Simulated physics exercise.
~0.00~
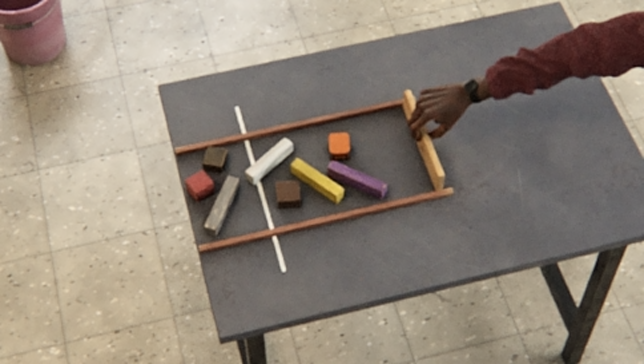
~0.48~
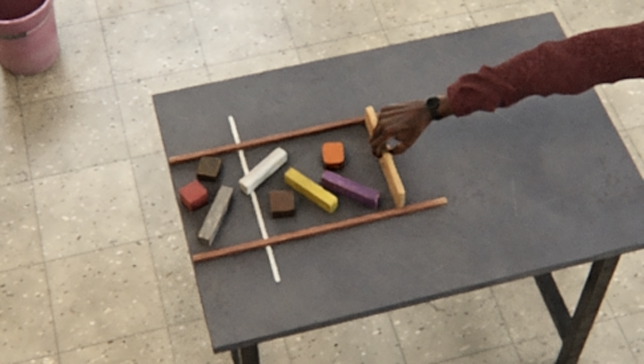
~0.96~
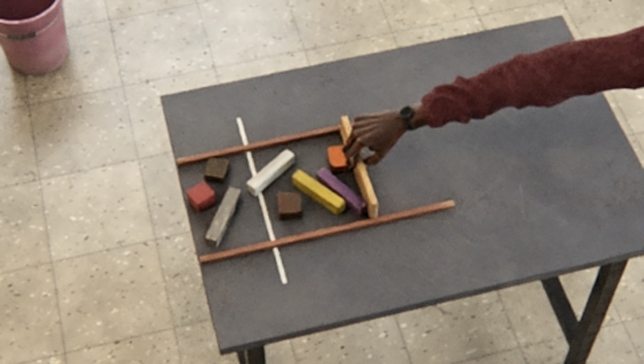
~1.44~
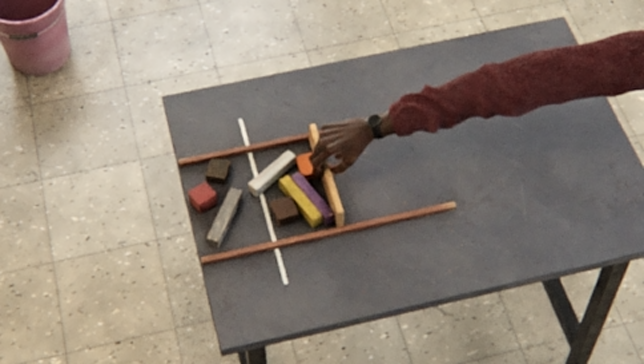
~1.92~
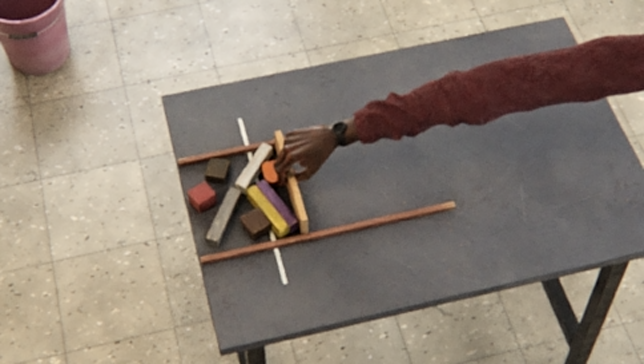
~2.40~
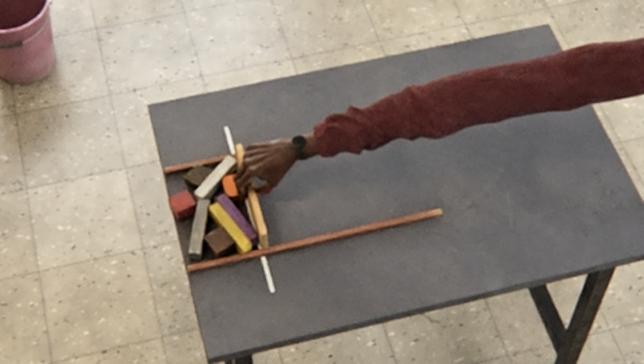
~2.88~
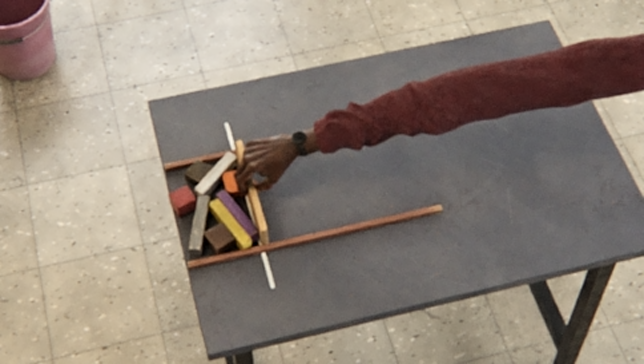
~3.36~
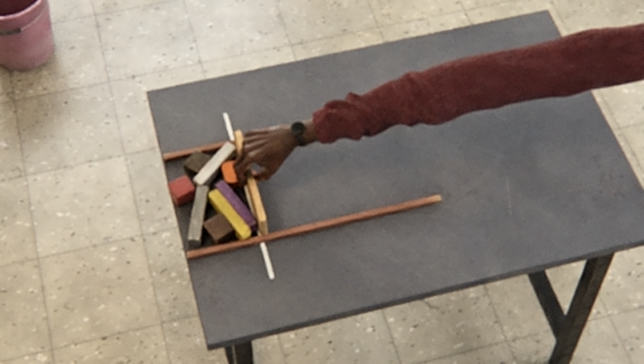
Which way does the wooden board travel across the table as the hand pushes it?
The board moves to the left, sliding between the two rails toward the table's edge.
